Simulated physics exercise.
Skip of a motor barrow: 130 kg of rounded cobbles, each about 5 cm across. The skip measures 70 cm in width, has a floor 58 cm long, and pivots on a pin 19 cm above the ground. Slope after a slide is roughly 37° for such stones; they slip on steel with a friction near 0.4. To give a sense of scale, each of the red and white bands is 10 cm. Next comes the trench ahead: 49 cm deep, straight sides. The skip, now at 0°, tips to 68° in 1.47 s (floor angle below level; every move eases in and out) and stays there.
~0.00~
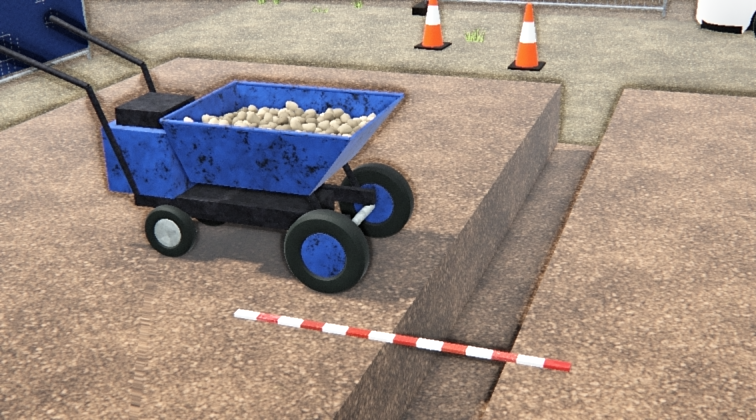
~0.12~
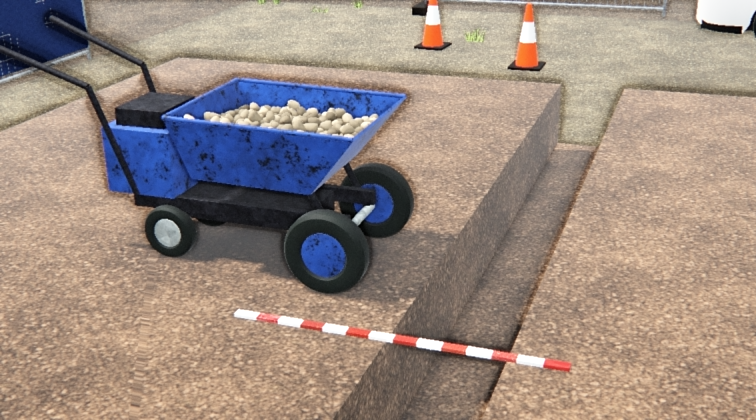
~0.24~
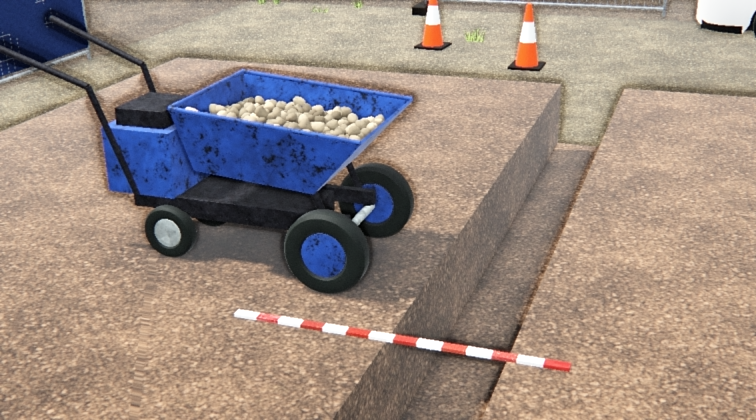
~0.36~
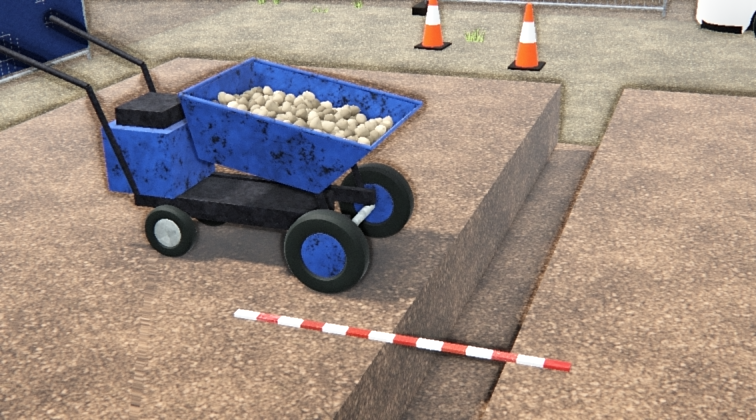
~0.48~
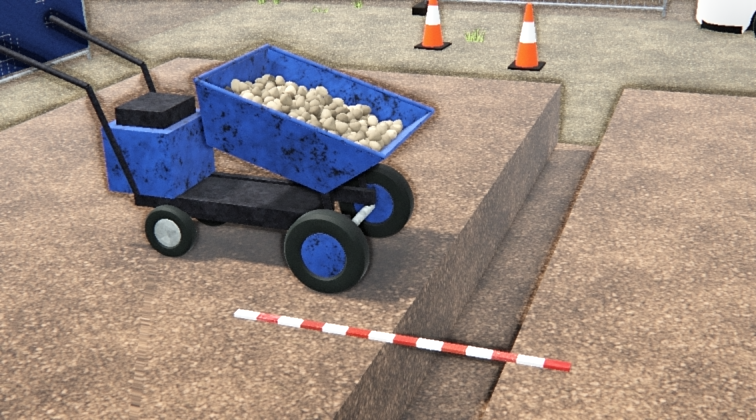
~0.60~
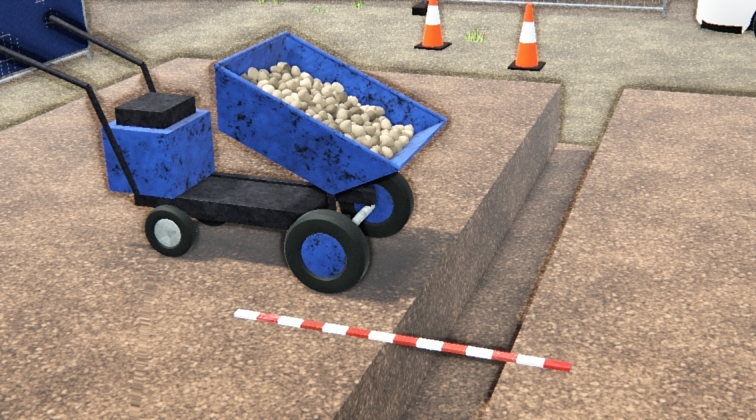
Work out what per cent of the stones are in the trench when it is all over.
It comes to roughly 90 per cent.
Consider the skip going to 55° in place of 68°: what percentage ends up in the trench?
Around 50 per cent would finish in the trench.
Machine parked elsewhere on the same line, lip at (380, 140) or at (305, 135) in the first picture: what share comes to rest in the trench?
Near 60 per cent from the first place, 100 from the second.
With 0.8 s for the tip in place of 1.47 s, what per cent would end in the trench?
In that case some 70 per cent.
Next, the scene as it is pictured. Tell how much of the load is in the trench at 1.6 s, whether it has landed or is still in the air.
Roughly 35 percent of the load.
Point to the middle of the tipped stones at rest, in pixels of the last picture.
Middle at around (502, 363), I'd say.
After 1.1 s the floor is at 57°; 100 % in the skip; the foremost stones are at (455, 204).
After 1.6 s the floor is at 68°; 61 % in the skip, 36 % in the trench, 3 % past the trench; the foremost stones are at (568, 293).
After 1.9 s the floor is at 68°; 29 % in the skip, 61 % in the trench, 10 % past the trench; the foremost stones are at (632, 316).
After 3.9 s the floor is at 68°; 0 % in the skip, 90 % in the trench, 10 % past the trench; the foremost stones are at (672, 325).
